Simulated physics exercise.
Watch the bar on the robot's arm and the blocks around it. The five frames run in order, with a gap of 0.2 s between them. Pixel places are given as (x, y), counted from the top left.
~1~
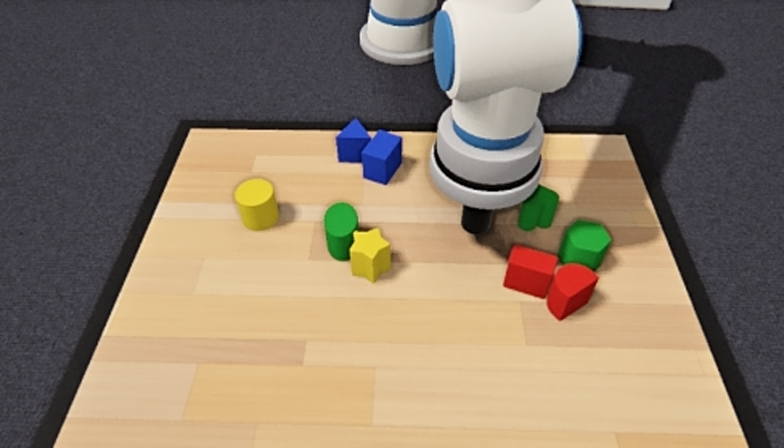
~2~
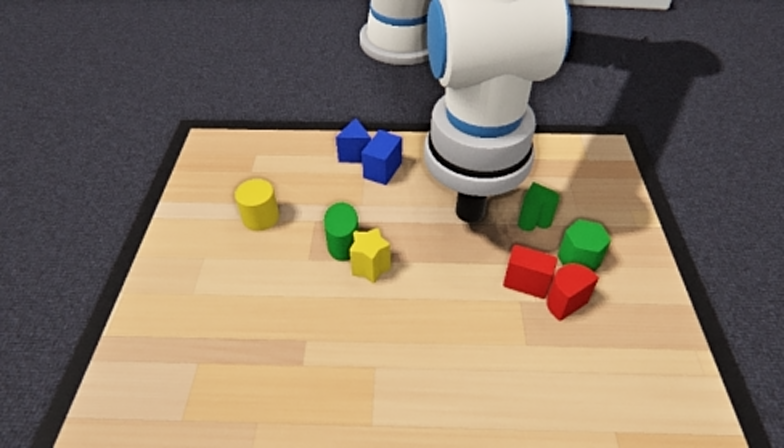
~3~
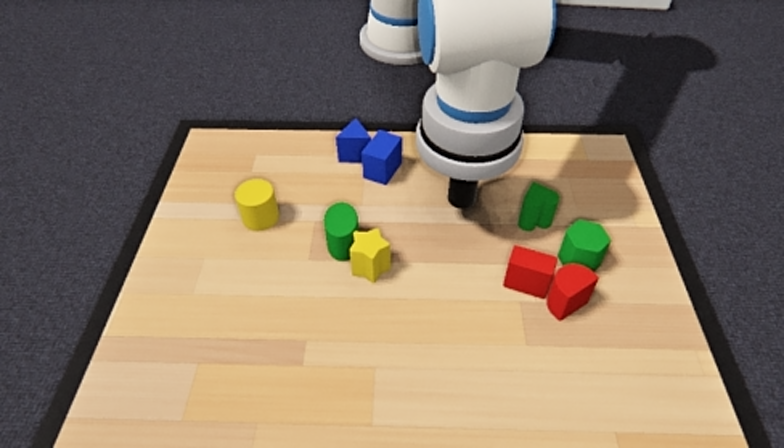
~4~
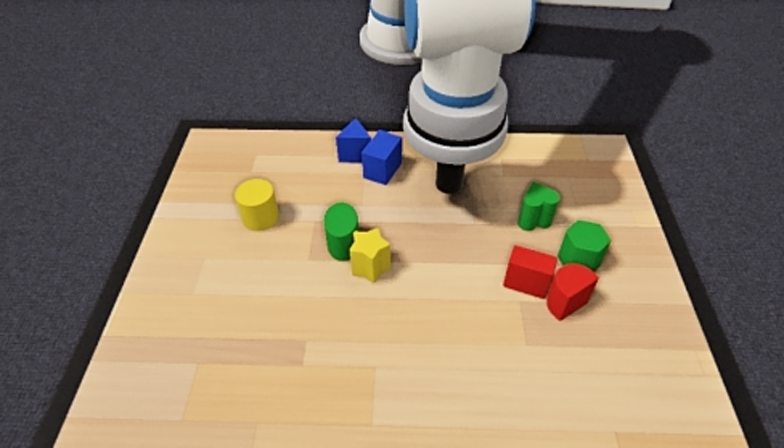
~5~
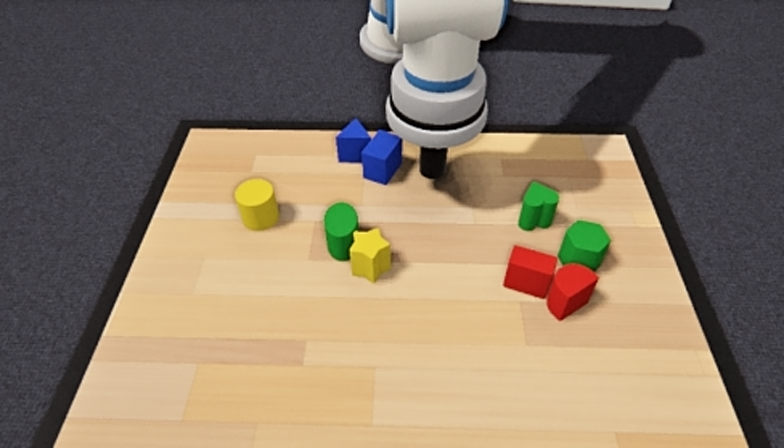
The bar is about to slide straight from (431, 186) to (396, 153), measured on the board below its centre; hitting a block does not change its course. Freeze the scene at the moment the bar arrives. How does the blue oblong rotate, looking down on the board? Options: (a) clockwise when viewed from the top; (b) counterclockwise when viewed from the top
The one that fits is b, counterclockwise when viewed from the top.
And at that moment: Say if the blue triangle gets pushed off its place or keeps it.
Moved.
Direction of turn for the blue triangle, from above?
Prediction: Clockwise.
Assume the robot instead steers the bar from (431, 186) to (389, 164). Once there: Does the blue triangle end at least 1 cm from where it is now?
Yes.
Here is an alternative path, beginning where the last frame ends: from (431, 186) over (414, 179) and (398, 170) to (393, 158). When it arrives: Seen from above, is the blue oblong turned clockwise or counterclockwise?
Its spin: Anticlockwise.
The first path, step by step. Halfway along, bar at (413, 155); nothing pushed yet.
At the end, bar at (396, 139); blue triangle at (343, 131), turned 25° clockwise; blue oblong at (374, 138), turned 55° anticlockwise.
